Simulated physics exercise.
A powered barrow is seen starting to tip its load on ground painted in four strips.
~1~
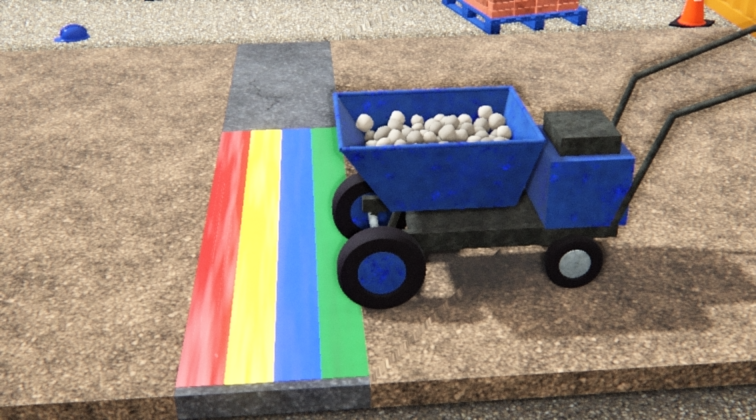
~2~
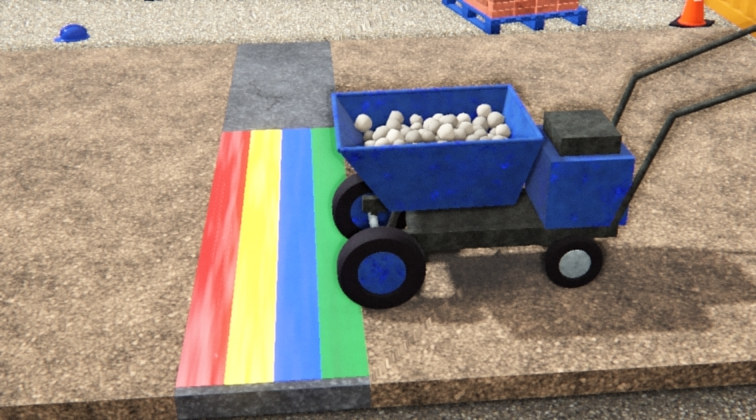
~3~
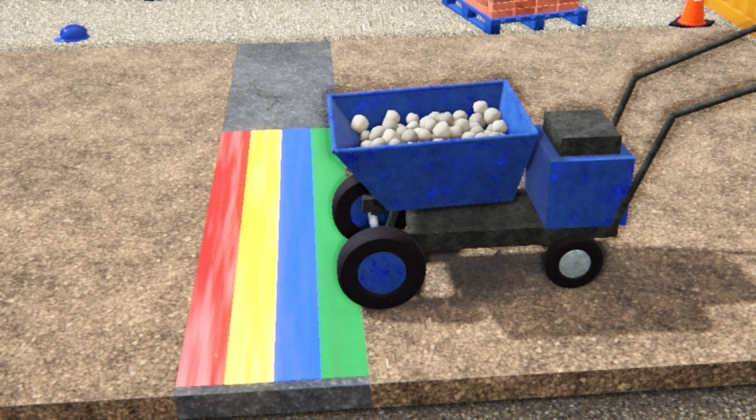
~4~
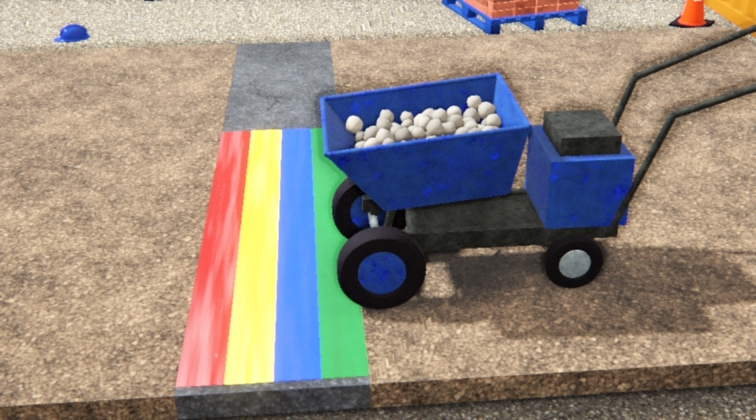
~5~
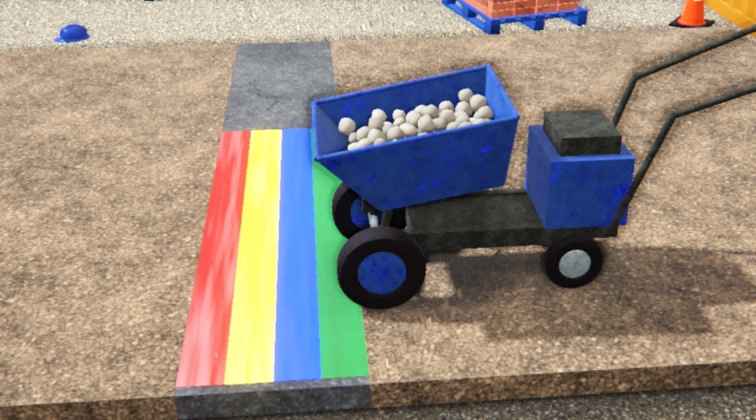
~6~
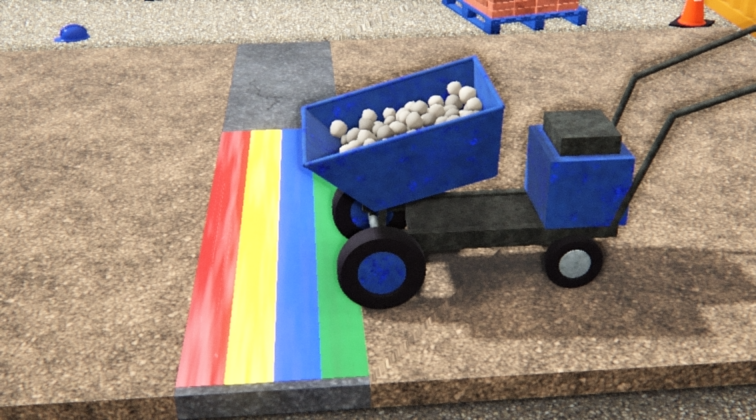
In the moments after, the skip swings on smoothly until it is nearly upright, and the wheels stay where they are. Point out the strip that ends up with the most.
The red one ends up with the most.
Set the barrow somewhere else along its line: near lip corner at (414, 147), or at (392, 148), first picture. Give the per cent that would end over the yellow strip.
About 30 % and about 30 %.
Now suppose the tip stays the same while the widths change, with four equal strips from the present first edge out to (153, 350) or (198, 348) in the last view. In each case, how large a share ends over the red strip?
In turn, 30 and 30 in a hundred.
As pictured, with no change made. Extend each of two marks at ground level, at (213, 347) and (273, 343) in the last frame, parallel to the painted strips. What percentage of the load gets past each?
About 60 % and 80 %.
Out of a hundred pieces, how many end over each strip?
In per cent, green strip 0, blue strip 0, yellow strip 5 and red strip 35.
Shortly afterwards, skip tipped steeply; the whole lot in the skip.
Next, skip tipped right over; the bulk in the skip; only a few over the yellow strip; a little over the red strip; only a few off the paint.
Some moments later, skip tipped right over; near a quarter in the skip; a little over the yellow strip; near a third over the red strip; near a third off the paint.
In the end, skip tipped right over; near a quarter in the skip; none at all over the green strip; none at all over the blue strip; a little over the yellow strip; near a third over the red strip; near a third off the paint.
